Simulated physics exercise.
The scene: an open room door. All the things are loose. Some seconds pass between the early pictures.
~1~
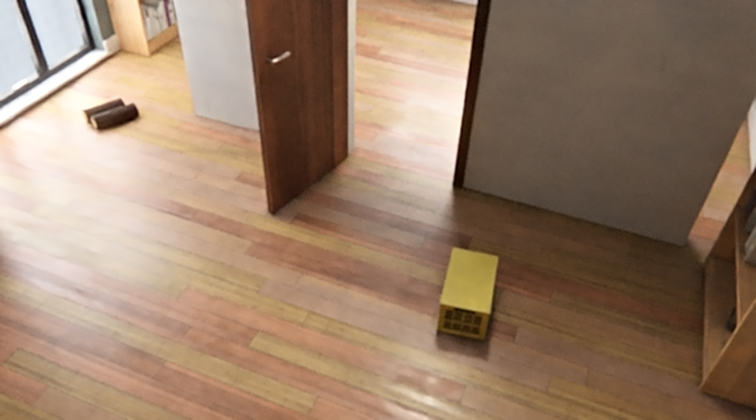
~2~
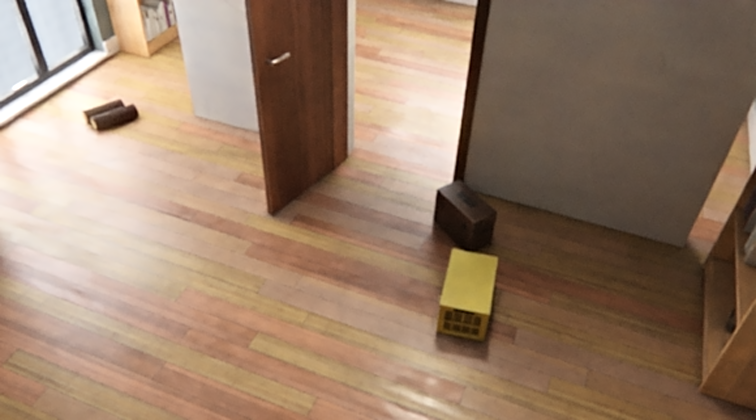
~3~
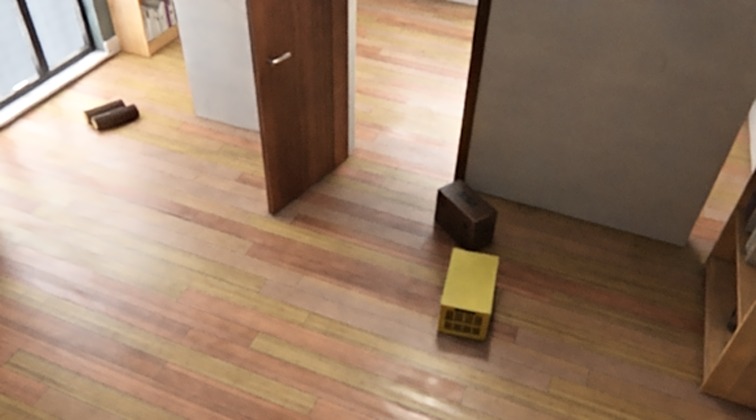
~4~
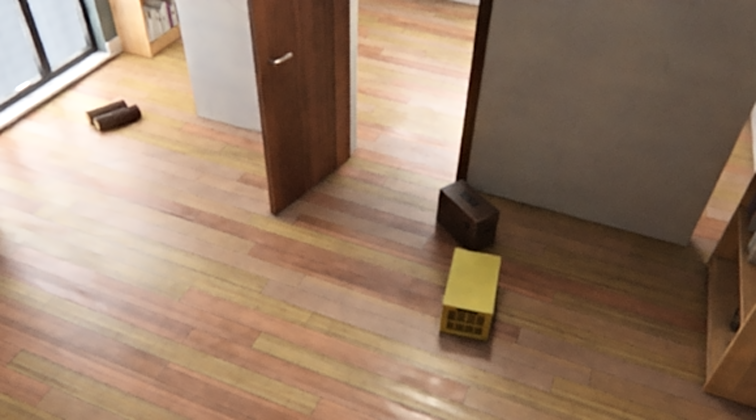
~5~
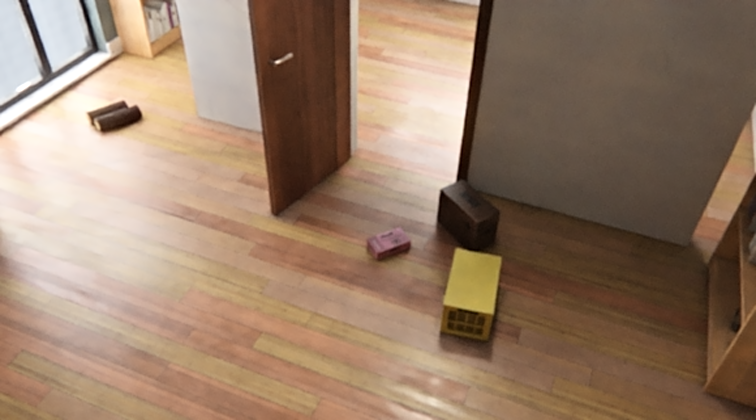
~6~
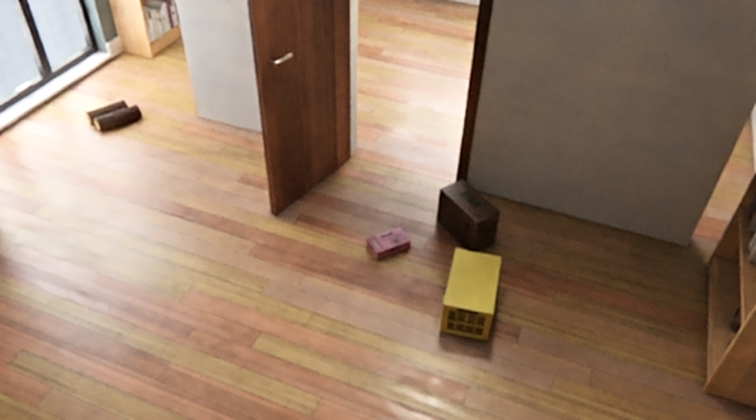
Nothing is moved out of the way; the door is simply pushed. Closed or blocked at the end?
As it turns out, it reaches the frame.
Then, 0.80 s past the last view, door 81° open.
Then, 1.40 s past the last view, door 48° open.
Then, 1.90 s past the last view, door 18° open.
Finally, door 0° open; all 3 still in place. Final places as the last picture's camera would see them, pink packet near (389, 243).
